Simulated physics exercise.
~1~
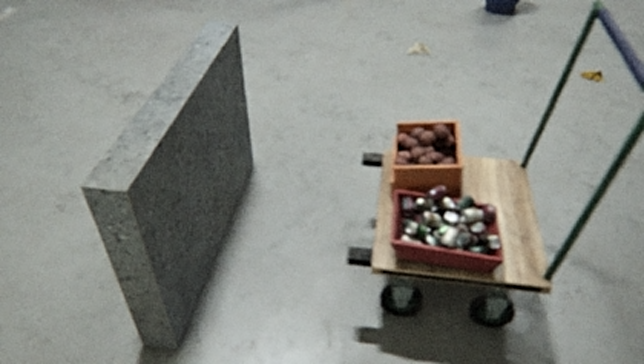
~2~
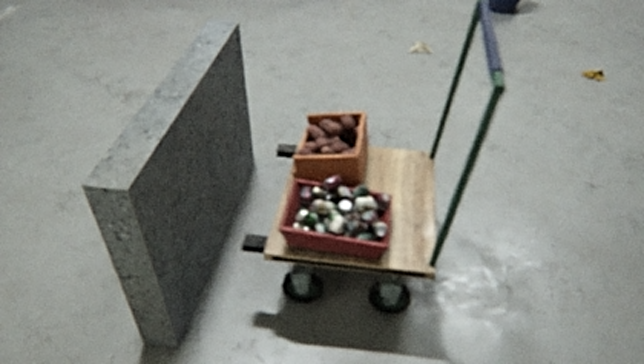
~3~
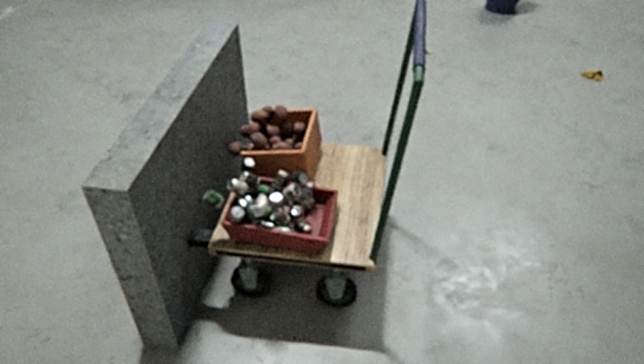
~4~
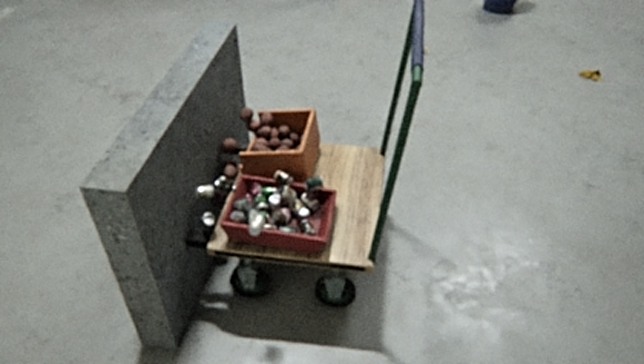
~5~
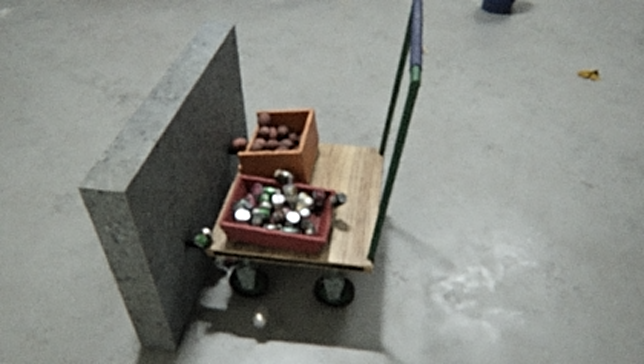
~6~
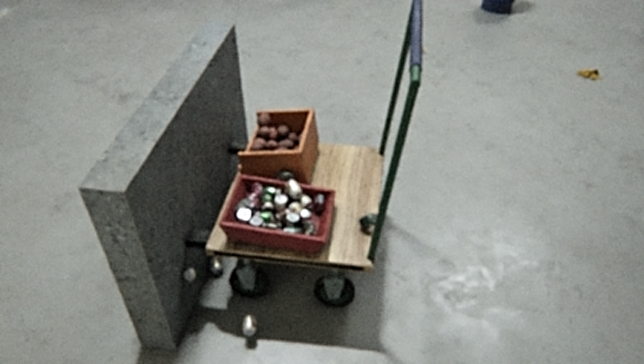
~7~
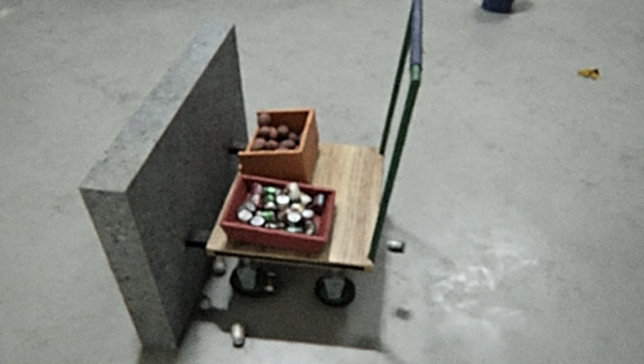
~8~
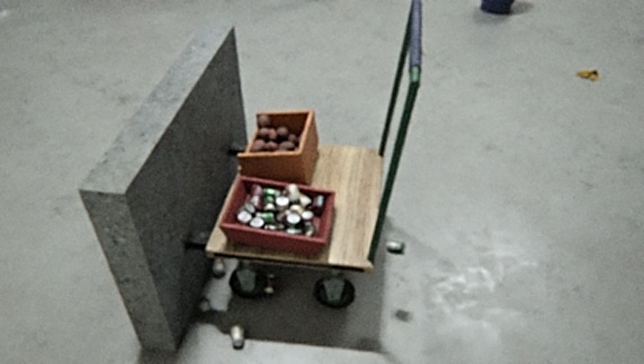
On a bare grey concrete floor, seen from above by a slightly swaying camera, a thick grey slab of wall stands at the left and a wooden-decked trolley with a green handle stands at the right. It carries a red crate of small cans in front and an orange crate of round, reddish-brown potatoes behind. The trolley rolls left until its buffers meet the wall and it stops. The loads surge forward, and some cans and potatoes spill over the crates' left ends. A few cans drop to the floor and settle around the trolley, while both crates stay in place, still holding most of their goods.
